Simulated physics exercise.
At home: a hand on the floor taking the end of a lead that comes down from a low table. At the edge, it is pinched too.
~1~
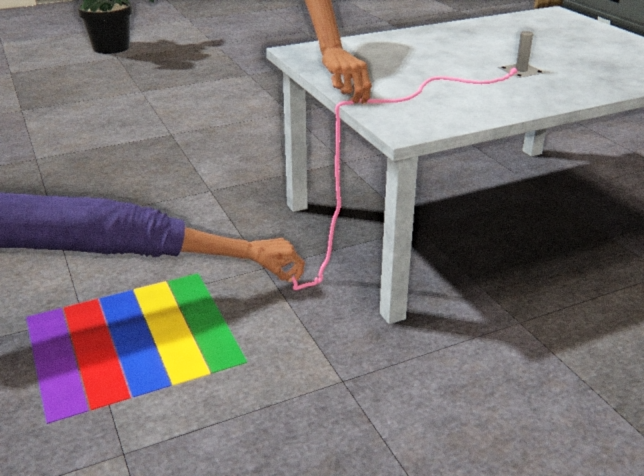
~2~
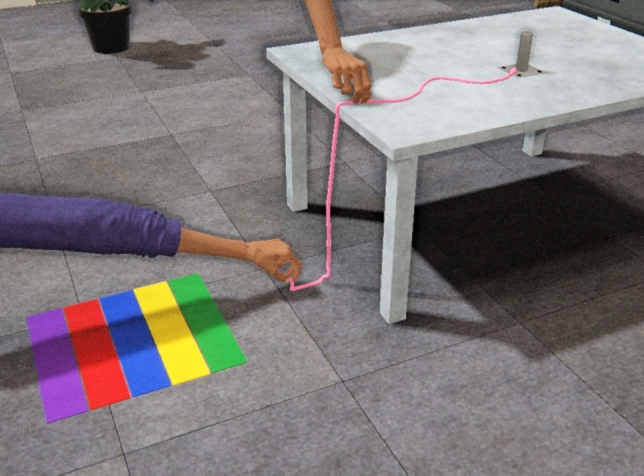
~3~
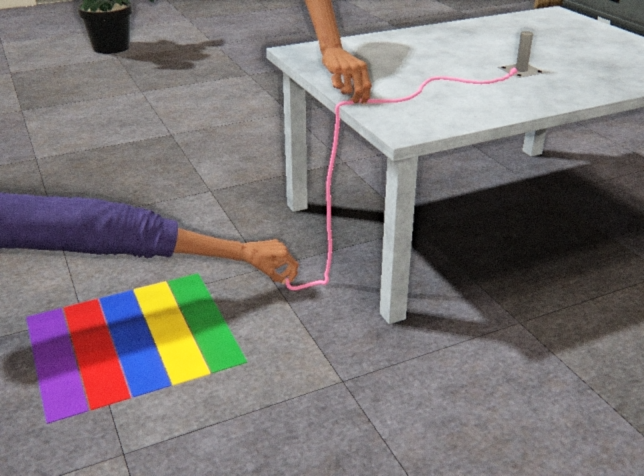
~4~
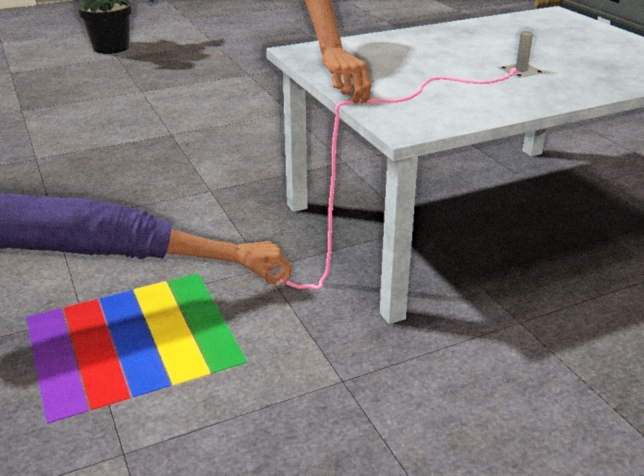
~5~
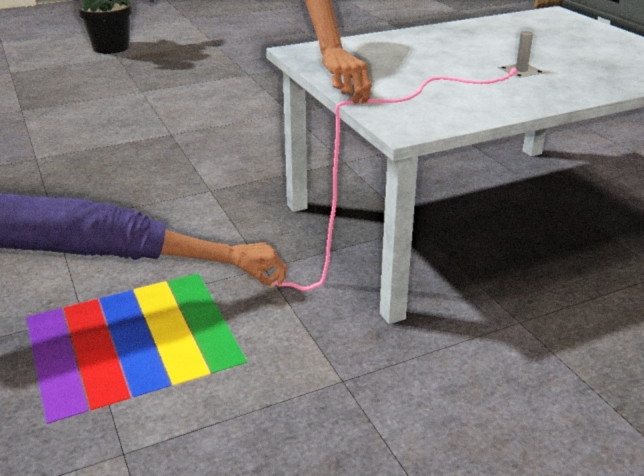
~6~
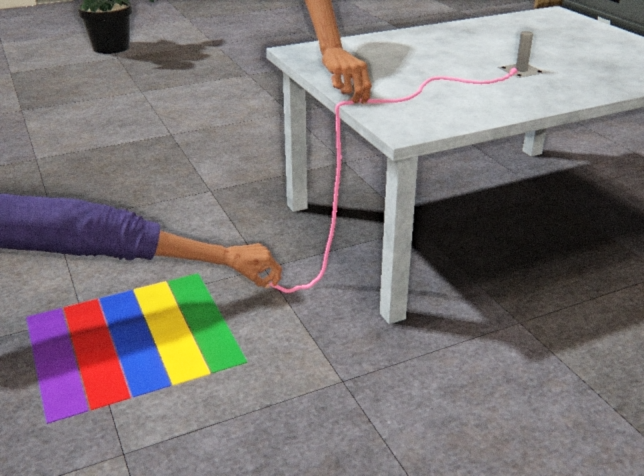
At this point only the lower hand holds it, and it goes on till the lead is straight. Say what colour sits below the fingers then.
It is blue.
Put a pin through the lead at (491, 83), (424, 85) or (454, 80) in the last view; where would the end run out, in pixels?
Pixel spots, one per try: About (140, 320), (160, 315), (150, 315).
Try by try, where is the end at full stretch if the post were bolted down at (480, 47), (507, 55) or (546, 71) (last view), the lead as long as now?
Around (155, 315), then (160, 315), then (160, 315).
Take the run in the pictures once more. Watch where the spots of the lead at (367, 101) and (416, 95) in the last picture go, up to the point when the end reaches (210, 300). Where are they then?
The first sits at about (338, 113) and the second at about (383, 95).
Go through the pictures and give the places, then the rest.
In the first frame, end (293, 278); green (220, 349); yellow (183, 360); blue (145, 371); red (105, 383); purple (63, 395).
In the second frame, end (290, 279); lead through (498, 80) (430, 80) (388, 101) (336, 133) (329, 206) (328, 267).
In the third frame, end (287, 279).
In the fourth frame, end (281, 281); lead through (498, 80) (430, 80) (388, 101) (336, 133) (331, 206) (328, 268).
In the fifth frame, end (276, 282).
In the sixth frame, end (271, 284); lead through (498, 80) (430, 80) (388, 101) (338, 132) (335, 205) (324, 268).
A little later, end near (210, 300); over green.
Next, end near (160, 313); over yellow.
When it is tight, end near (131, 321); over blue. It halts on the blue strip.
